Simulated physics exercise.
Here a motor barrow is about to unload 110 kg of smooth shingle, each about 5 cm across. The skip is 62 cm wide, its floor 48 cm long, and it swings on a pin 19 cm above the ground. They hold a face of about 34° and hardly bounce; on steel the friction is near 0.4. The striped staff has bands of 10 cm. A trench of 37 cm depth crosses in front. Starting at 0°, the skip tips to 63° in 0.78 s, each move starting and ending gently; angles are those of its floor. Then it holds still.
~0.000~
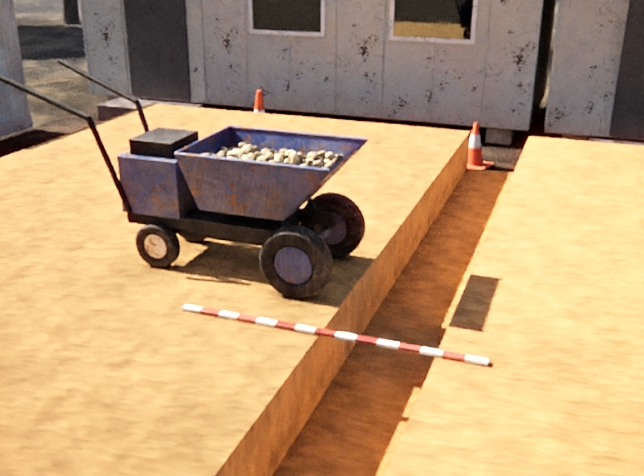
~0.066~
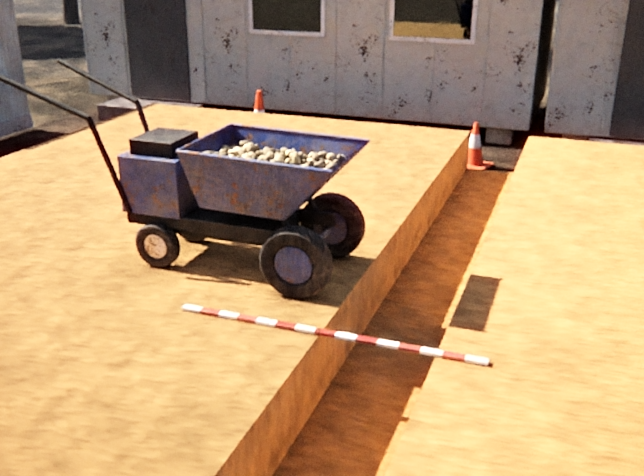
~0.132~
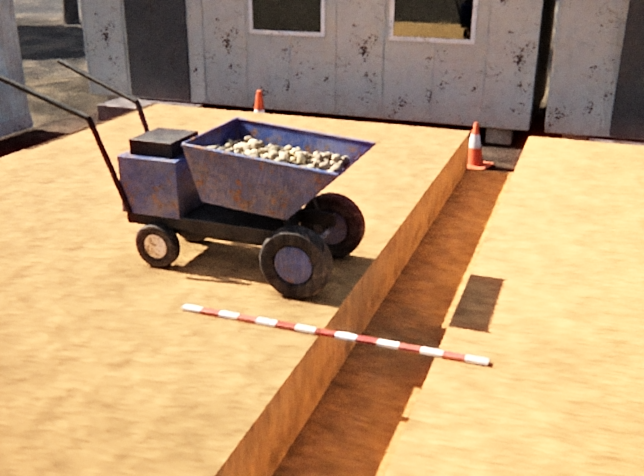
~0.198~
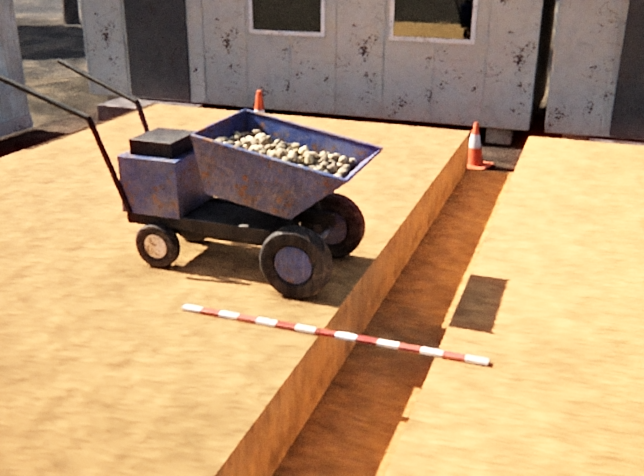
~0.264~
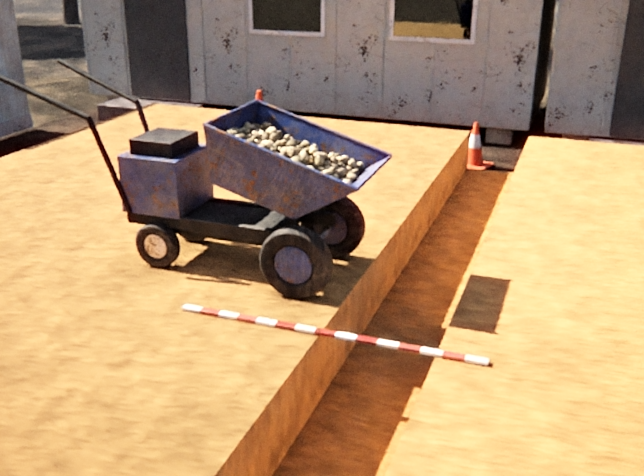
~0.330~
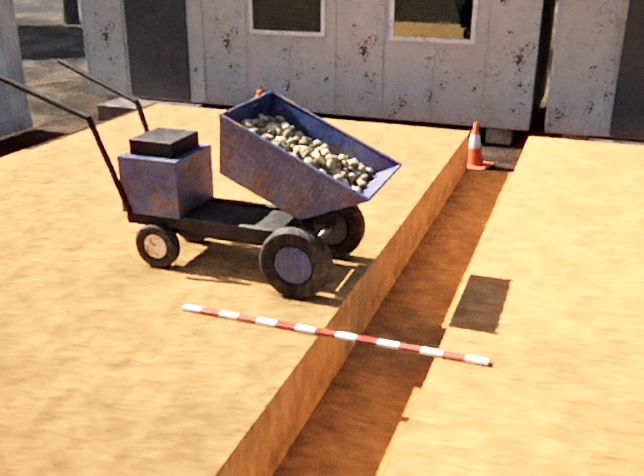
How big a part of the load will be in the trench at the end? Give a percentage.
About 60 per cent.
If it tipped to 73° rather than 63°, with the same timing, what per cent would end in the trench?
In that case some 60 per cent.
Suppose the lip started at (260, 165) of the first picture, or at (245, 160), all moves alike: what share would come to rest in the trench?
First some 100, then 95 per cent.
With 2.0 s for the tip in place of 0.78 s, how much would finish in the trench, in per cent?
Then about 80 per cent.
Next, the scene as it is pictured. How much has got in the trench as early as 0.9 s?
About 20 per cent by then.
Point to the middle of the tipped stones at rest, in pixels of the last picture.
Their middle is at about (448, 341).
After 0.6 s the floor is at 53°; 100 % in the skip; the foremost stones are at (391, 222).
After 0.9 s the floor is at 63°; 81 % in the skip, 18 % in the trench, 1 % past the trench; the foremost stones are at (463, 281).
After 1.2 s the floor is at 63°; 32 % in the skip, 29 % in the trench, 39 % past the trench; the foremost stones are at (601, 309).
After 3.2 s the floor is at 63°; 0 % in the skip, 60 % in the trench, 40 % past the trench; the foremost stones are past the picture's edge.
